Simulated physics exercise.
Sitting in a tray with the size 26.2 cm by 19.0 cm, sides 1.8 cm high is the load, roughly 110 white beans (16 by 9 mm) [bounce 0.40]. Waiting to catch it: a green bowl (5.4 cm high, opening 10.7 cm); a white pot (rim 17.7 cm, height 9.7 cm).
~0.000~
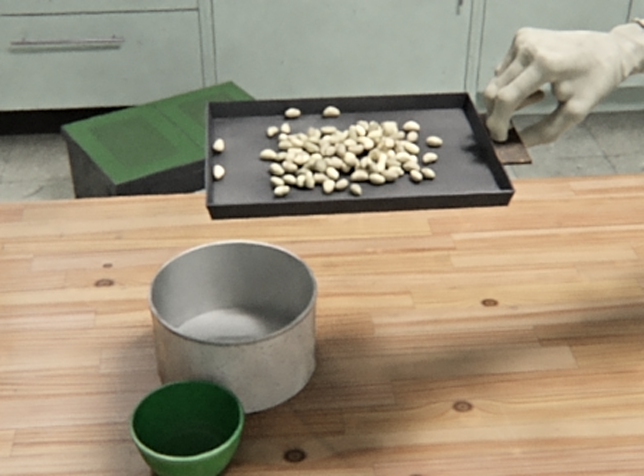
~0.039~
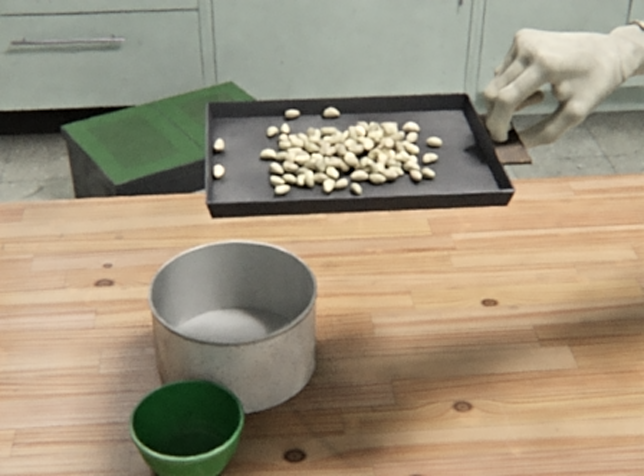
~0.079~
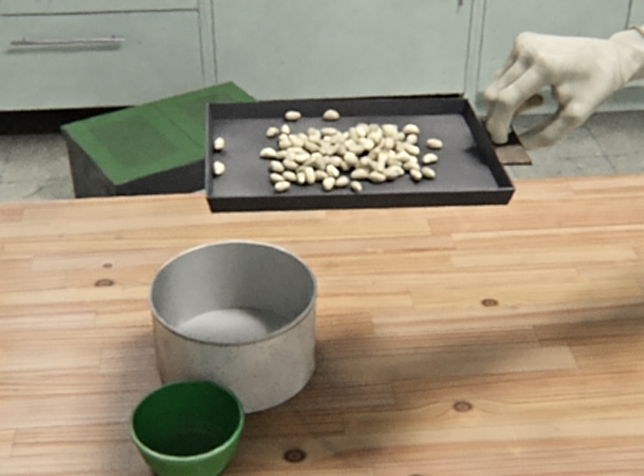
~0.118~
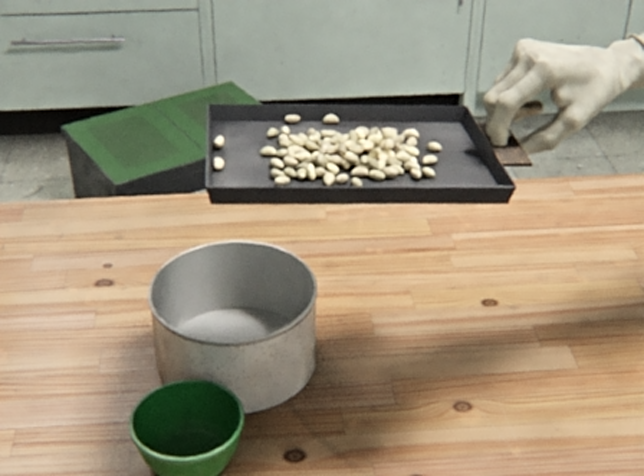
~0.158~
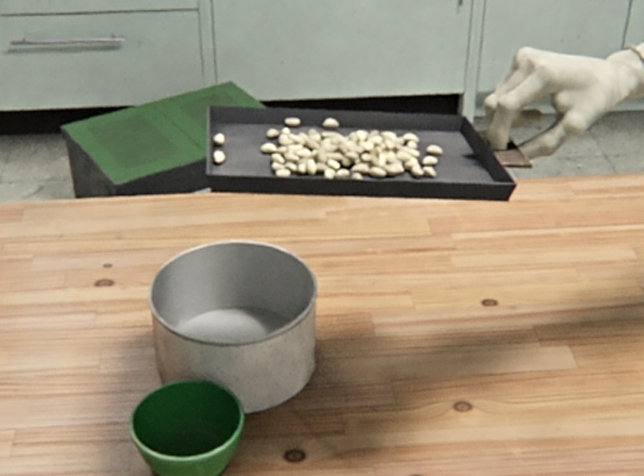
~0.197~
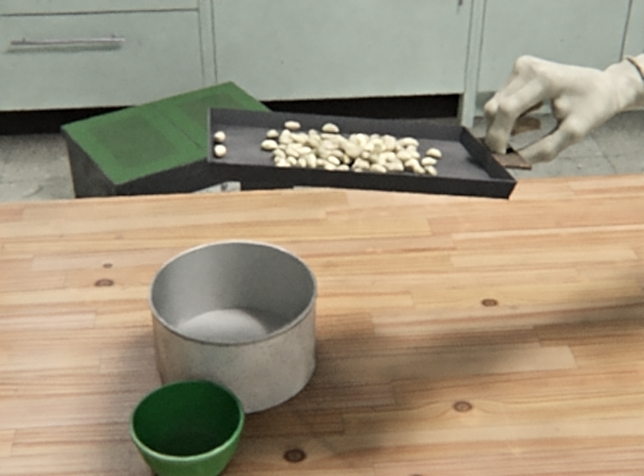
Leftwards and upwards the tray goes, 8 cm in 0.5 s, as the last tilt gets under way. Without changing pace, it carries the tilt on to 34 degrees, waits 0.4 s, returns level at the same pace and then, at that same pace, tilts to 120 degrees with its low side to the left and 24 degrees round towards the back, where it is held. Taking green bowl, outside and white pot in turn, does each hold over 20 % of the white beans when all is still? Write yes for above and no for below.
Green bowl: No, outside: No, white pot: Yes.
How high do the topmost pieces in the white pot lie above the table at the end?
About 2.0 cm.
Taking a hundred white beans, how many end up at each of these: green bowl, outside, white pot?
Final shares - green bowl: 0 percent, outside: 15 percent, white pot: 85 percent.
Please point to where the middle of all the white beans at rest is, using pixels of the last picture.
Resting centre: Approx. (217, 347) px.
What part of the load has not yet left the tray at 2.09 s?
20 %.
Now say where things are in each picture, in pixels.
In the first frame, tray at (362, 199); tilt 0 degrees; leading edge at (207, 149); middle of the load at (347, 157); green bowl at (187, 418); white pot at (233, 288).
In the second frame, tray at (363, 198); tilt 1 degrees; leading edge at (207, 148); middle of the load at (347, 157).
In the third frame, tray at (363, 194); tilt 3 degrees; leading edge at (207, 146); middle of the load at (341, 151).
In the fourth frame, tray at (364, 188); tilt 6 degrees; low side back right; leading edge at (207, 142); middle of the load at (342, 150).
In the fifth frame, tray at (365, 181); tilt 11 degrees; low side back right; leading edge at (208, 137); middle of the load at (342, 149).
In the sixth frame, tray at (366, 173); tilt 15 degrees; low side back right; leading edge at (209, 132); middle of the load at (343, 148); green bowl at (187, 418); white pot at (233, 288). It turns about 110 degrees a second.
After 0.93 s, tilt 29 degrees; tray 95 %; middle of all pieces on or above the table near (379, 158).
Then, at 1.53 s, tilt 23 degrees; tray 95 %, outside 5 %; middle of all pieces on or above the table near (346, 108).
Then, at 2.09 s, tilt 84 degrees; tray 20 %, outside 5 %, white pot 65 %, in the air 10 %; middle of all pieces on or above the table near (218, 295).
After 2.63 s, tilt 120 degrees; outside 15 %, white pot 85 %; middle of all pieces on or above the table near (225, 346).
By 3.3 s all is still; tray 0 %, outside 15 %, white pot 85 %, green bowl 0 %.
